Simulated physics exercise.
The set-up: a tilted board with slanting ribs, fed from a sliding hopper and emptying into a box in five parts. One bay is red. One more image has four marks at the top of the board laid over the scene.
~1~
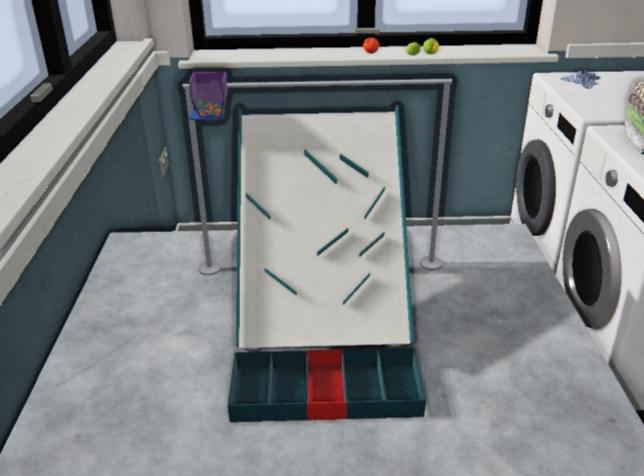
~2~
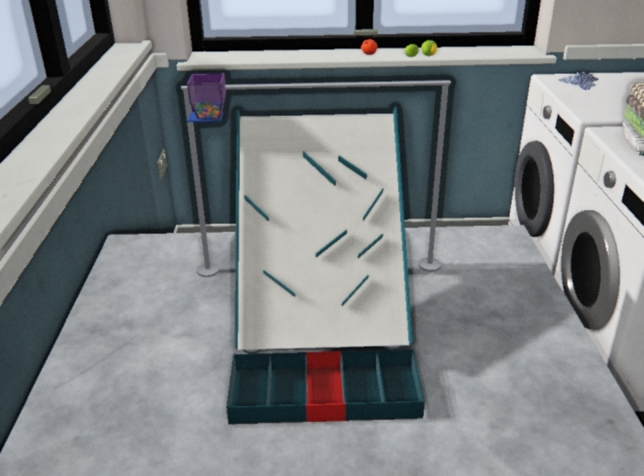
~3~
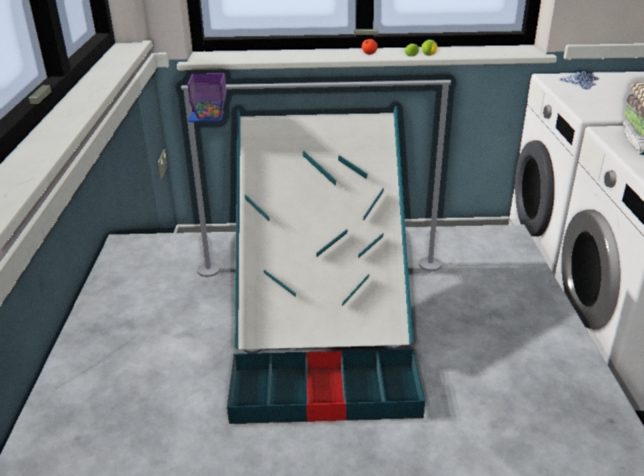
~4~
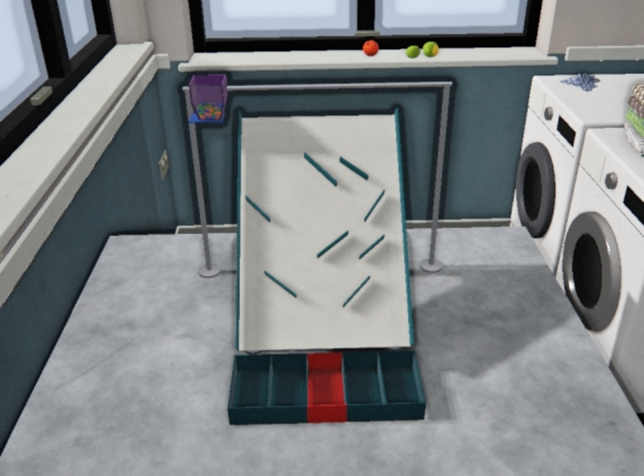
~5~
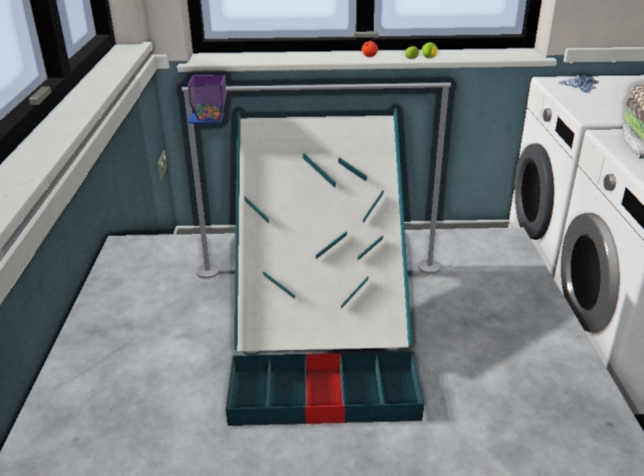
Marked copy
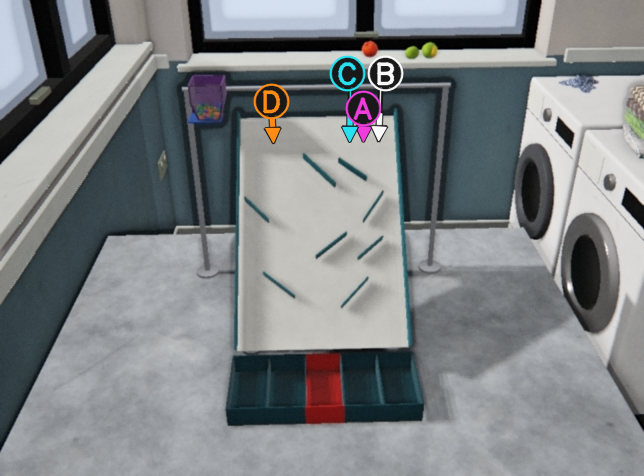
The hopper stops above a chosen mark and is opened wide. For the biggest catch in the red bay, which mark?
D is best.
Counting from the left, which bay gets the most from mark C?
The third from the left.
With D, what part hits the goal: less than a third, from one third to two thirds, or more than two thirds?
It is more than two thirds.
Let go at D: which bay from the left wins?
It is the third one.
On the marked copy, mark A meets the board at (363, 135); mark B meets the board at (378, 135); mark C meets the board at (349, 136); mark D meets the board at (273, 137).
Choosing A, roughly a third in the red bay, roughly a third in other bays, roughly a quarter held on the board.
Choosing B, roughly a third in the red bay, roughly two thirds in other bays.
Choosing C, roughly a third in the red bay, roughly a quarter in other bays, roughly a third held on the board.
Choosing D, the larger part in the red bay, about a tenth in other bays, about a tenth held on the board.
